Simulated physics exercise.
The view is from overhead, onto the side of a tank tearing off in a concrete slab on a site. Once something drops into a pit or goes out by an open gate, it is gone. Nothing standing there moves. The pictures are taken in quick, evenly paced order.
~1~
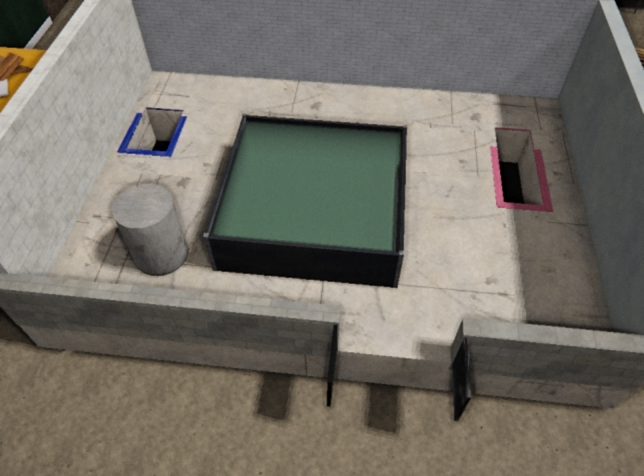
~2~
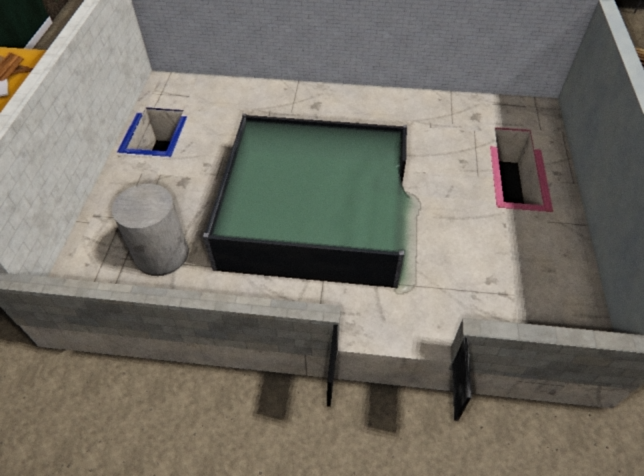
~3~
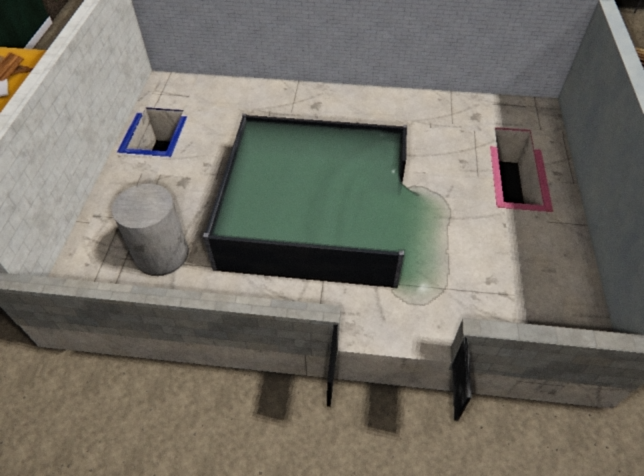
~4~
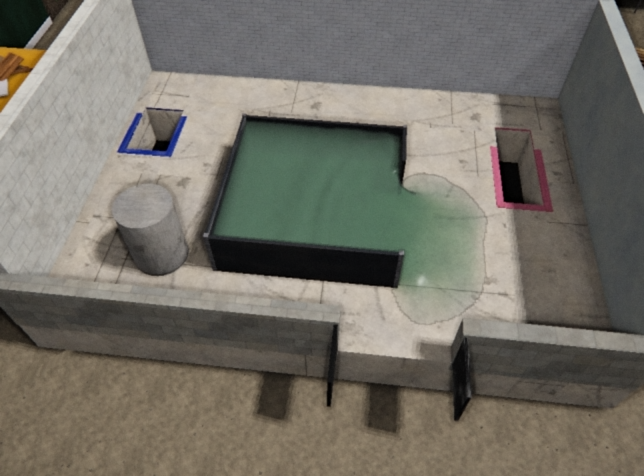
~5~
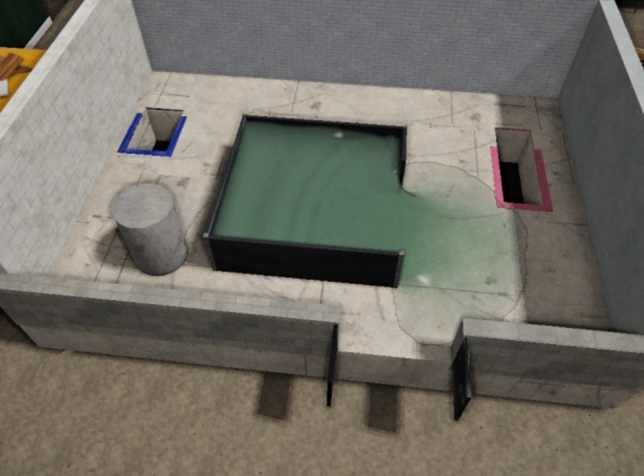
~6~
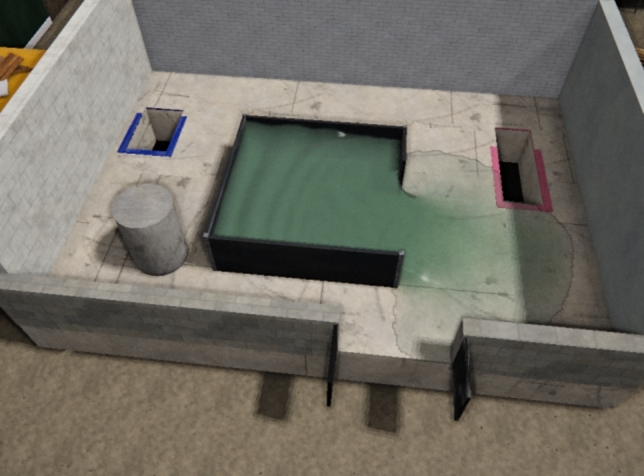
A dark-walled tank of still green water sat on a walled concrete slab until its right side opened, and the water poured out, spreading across the floor to the right and toward the front wall.
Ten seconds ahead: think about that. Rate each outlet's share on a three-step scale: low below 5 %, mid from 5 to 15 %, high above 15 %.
Scale: Gate - mid, pink pit - high, blue pit - low.
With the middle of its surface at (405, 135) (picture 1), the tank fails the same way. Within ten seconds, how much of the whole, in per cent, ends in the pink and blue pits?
Shares - pink: 60 in a hundred; blue: 2 in a hundred.
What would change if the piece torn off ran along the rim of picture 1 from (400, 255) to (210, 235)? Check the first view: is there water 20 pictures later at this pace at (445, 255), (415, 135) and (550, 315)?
Well, the first is missed by the spill, the next missed by the spill, the last hit by the spill.
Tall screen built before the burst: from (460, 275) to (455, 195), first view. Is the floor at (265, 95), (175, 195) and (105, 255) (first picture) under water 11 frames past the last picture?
In order: Dry; dry; dry.
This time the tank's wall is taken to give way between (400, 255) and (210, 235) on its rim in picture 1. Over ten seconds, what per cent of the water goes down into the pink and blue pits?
Pink takes 4 in a hundred, blue takes 14 in a hundred.
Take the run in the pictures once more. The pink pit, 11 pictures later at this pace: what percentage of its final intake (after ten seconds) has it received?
Roughly 10 percent.
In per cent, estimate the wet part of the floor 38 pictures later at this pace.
Close to 65 %.
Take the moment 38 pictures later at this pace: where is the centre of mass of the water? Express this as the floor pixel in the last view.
Estimate: (417, 229).
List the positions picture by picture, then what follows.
Still water in the water tank at (314, 181), in the first frame.
The front is at (402, 288), out from the gap at (397, 228), in the second frame.
Water pours out at (397, 229) and has run to (427, 297), in the third frame.
Water pours out at (397, 229) and has run to (453, 311), in the fourth frame.
The front is at (519, 228), out from the gap at (397, 230), in the fifth frame.
Water pours out at (397, 229) and has run to (563, 234), in the sixth frame.
A moment on, water covers 25 % of the floor; the gate 0 %, the pink pit 2 %, the blue pit 0 %.
Next, water covers 25 % of the floor; the gate 0 %, the pink pit 4 %, the blue pit 0 %.
Then, water covers 30 % of the floor; the gate 1 %, the pink pit 13 %, the blue pit 0 %.
Later, water covers 65 % of the floor; the gate 6 %, the pink pit 29 %, the blue pit 0 %.
In the end, water covers 90 % of the floor; the gate 12 %, the pink pit 42 %, the blue pit 1 %.
